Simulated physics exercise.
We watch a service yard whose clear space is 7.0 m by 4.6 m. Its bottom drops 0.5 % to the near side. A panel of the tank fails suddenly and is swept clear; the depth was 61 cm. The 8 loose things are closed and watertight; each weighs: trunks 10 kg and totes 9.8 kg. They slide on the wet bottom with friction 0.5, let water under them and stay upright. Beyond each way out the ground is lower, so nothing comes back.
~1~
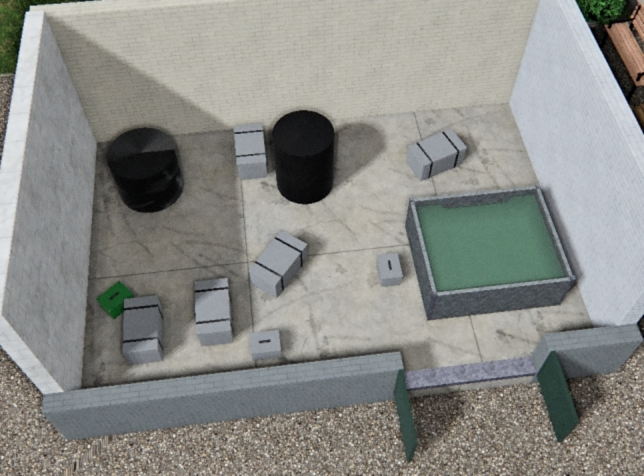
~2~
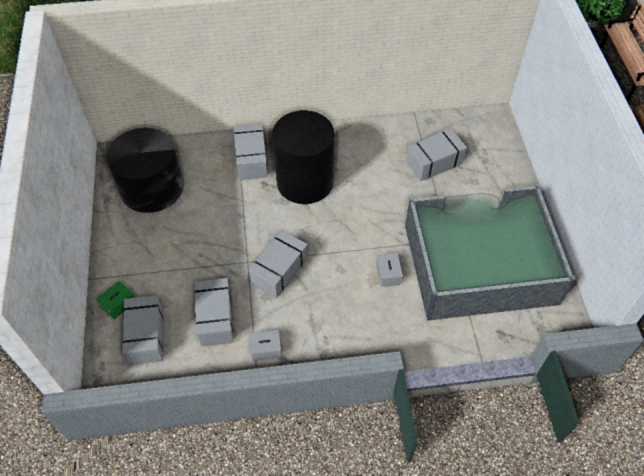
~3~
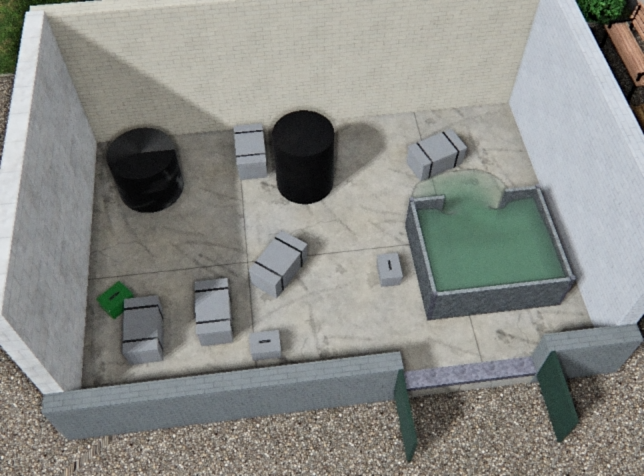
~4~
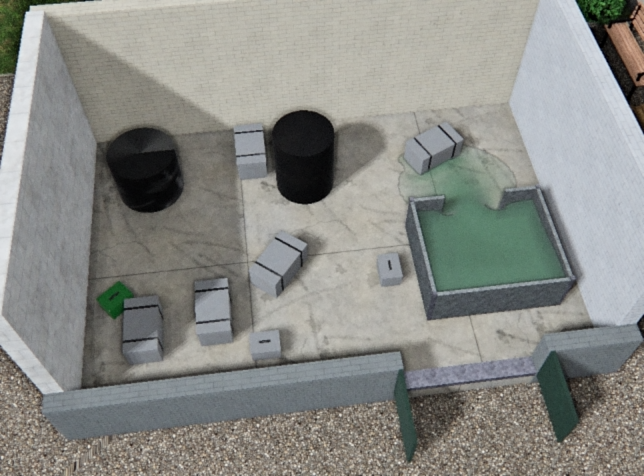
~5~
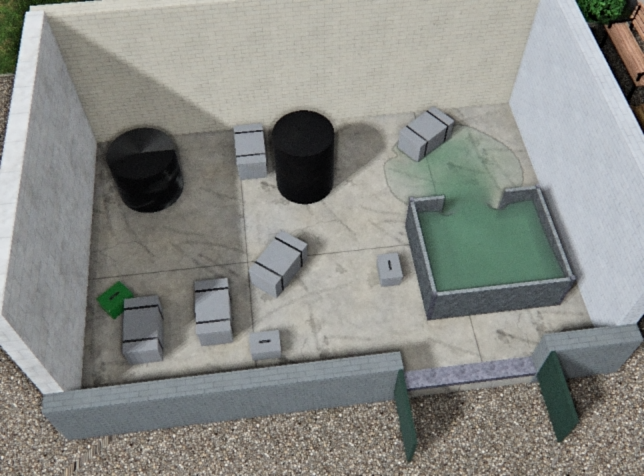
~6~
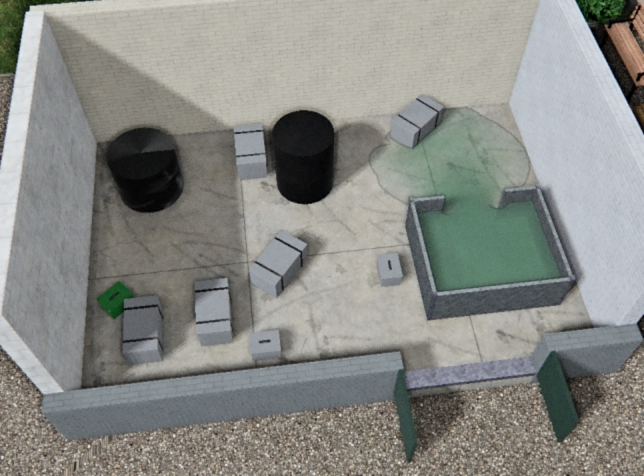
In a walled yard with grey boxes and two black drums, the back side of a raised tank gave way, and greenish water spread across the floor, pushing one nearby box back slightly.
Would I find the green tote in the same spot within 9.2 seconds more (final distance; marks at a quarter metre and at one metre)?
The green tote is nudged along.
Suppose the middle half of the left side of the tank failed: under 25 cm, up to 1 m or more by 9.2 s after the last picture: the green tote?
Then the green tote ends far away.
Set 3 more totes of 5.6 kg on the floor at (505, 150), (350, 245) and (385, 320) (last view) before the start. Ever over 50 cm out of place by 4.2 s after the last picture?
In that order: Over, under, less.
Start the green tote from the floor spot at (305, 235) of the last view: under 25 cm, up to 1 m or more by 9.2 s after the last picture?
It stays put.
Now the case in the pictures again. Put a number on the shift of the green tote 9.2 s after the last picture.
Roughly 80 cm.
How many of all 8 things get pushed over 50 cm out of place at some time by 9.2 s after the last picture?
5 of them.
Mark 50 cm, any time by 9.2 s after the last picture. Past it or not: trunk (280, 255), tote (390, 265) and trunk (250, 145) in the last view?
In that order: Past it, under, more.
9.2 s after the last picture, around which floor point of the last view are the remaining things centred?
Near (252, 297).
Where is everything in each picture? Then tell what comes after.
The green tote at (114, 296), on the bottom; water covers 2.7 m2; 0 of 8 have shifted, in the first frame.
The green tote at (114, 296) rests on the ground; 3.3 m2 under water; 0 of 8 have shifted, in the second frame.
The green tote at (114, 296) rests on the ground; 3.9 m2 under water; 0 of 8 have shifted, in the third frame.
The green tote at (114, 296) rests on the ground; 4.6 m2 under water; 1 of 8 have shifted, in the fourth frame.
The green tote at (114, 296), on the bottom; 5.6 m2 under water; 1 of 8 have shifted, in the fifth frame.
The green tote at (114, 296) rests on the ground; water covers 6.7 m2; 1 of 8 have shifted, in the sixth frame.
Then, 1.2 s after the last picture the green tote is near (114, 296), 0.0 m from its start, aground; 0 of 8 are out; 1 afloat.
Then, 3.8 s after the last picture the green tote is near (114, 296), 0.0 m from its start, aground; 0 of 8 are out; 1 afloat.
Then, 6.2 s after the last picture the green tote is near (115, 327), 0.5 m from its start, aground; 0 of 8 are out; 2 afloat.
Then, 9.2 s after the last picture the green tote is near (117, 346), 0.8 m from its start, aground; 0 of 8 are out; 5 afloat.
